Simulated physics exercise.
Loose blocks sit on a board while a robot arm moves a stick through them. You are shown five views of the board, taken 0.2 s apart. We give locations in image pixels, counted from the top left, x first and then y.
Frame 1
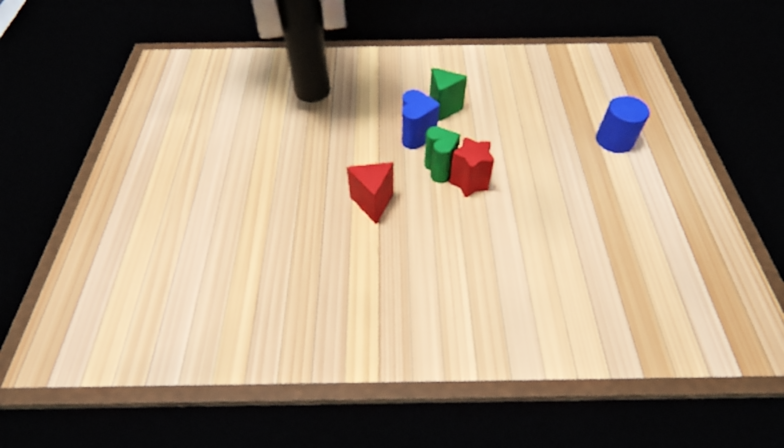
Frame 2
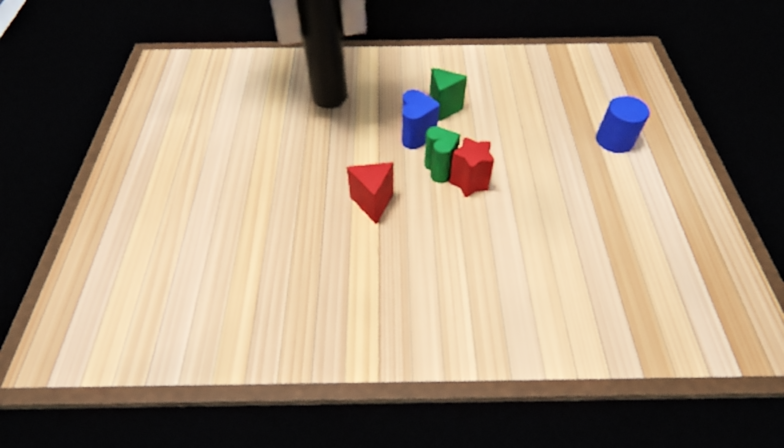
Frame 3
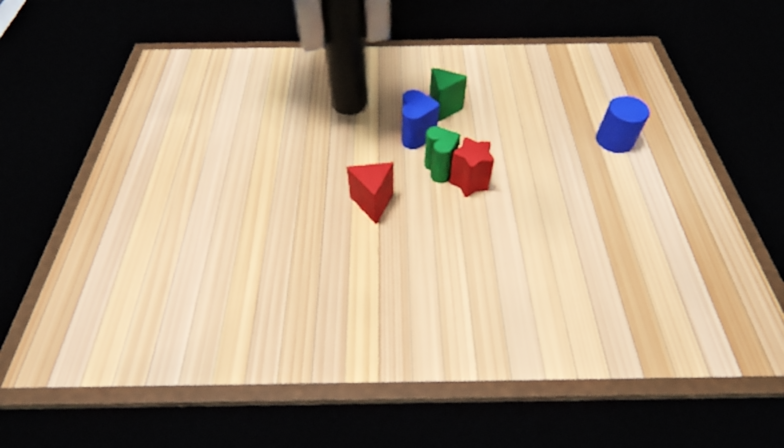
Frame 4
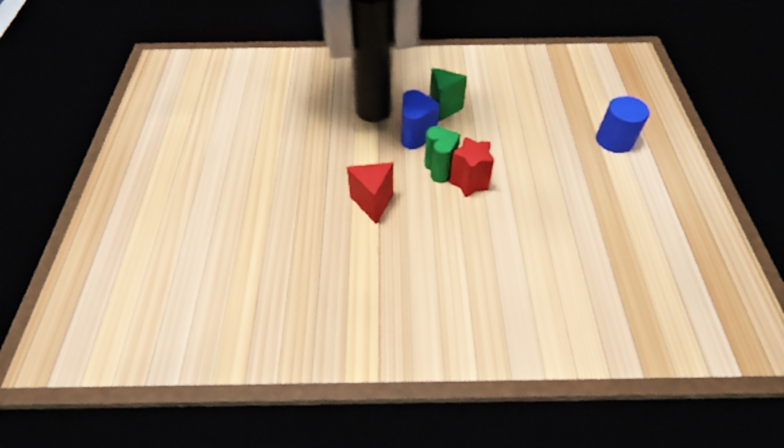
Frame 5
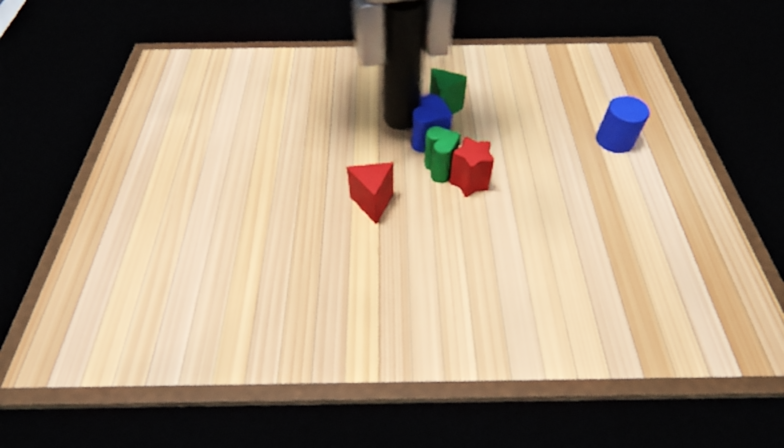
The footage shows a robot arm sliding a dark stick rightward and slightly toward the viewer across a wooden board of red, green and blue blocks, then nudging the blue heart-shaped block slightly right while the other blocks stay still.
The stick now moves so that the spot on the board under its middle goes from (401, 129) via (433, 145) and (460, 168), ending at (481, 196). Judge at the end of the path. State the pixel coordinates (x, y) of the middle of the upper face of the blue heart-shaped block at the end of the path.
In the picture, it is at (512, 146).
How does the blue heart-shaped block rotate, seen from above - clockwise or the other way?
The block turns counter-clockwise.
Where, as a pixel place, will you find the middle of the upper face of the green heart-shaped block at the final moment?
If I read the scene right, the answer is (455, 184).
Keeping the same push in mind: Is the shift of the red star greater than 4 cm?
I believe so.
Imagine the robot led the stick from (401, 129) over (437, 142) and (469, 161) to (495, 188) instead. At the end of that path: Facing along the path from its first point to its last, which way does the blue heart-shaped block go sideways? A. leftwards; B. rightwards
My pick is A.
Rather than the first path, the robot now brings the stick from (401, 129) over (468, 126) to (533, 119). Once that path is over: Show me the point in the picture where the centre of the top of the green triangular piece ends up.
That would be at about pixel (468, 73).
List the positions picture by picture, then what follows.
The first picture shows lower end of the stick (313, 91), tops of blocks, blue heart-shaped block (418, 103), green heart-shaped block (443, 137), green triangular piece (447, 77), red star (475, 150).
The second picture shows stick (330, 97), blocks as before.
The third picture shows stick (350, 103), blocks as before.
The fourth picture shows stick (374, 110), blocks as before.
The fifth picture shows stick (402, 118), blue heart-shaped block (432, 108), green heart-shaped block (443, 137), green triangular piece (447, 77), red star (475, 150).
What follows on the original path. One third of the way, stick (434, 134); blue heart-shaped block (468, 123); green heart-shaped block (444, 143).
Two thirds of the way, stick (462, 157); blue heart-shaped block (500, 139), turned 20° anticlockwise; green heart-shaped block (453, 165), turned 50° clockwise; red star (488, 170), turned 30° anticlockwise.
At the end, stick (483, 185); blue heart-shaped block (512, 146), turned 55° anticlockwise; green heart-shaped block (455, 184), turned 120° clockwise; green triangular piece not moved; red star (504, 193), turned 35° anticlockwise.
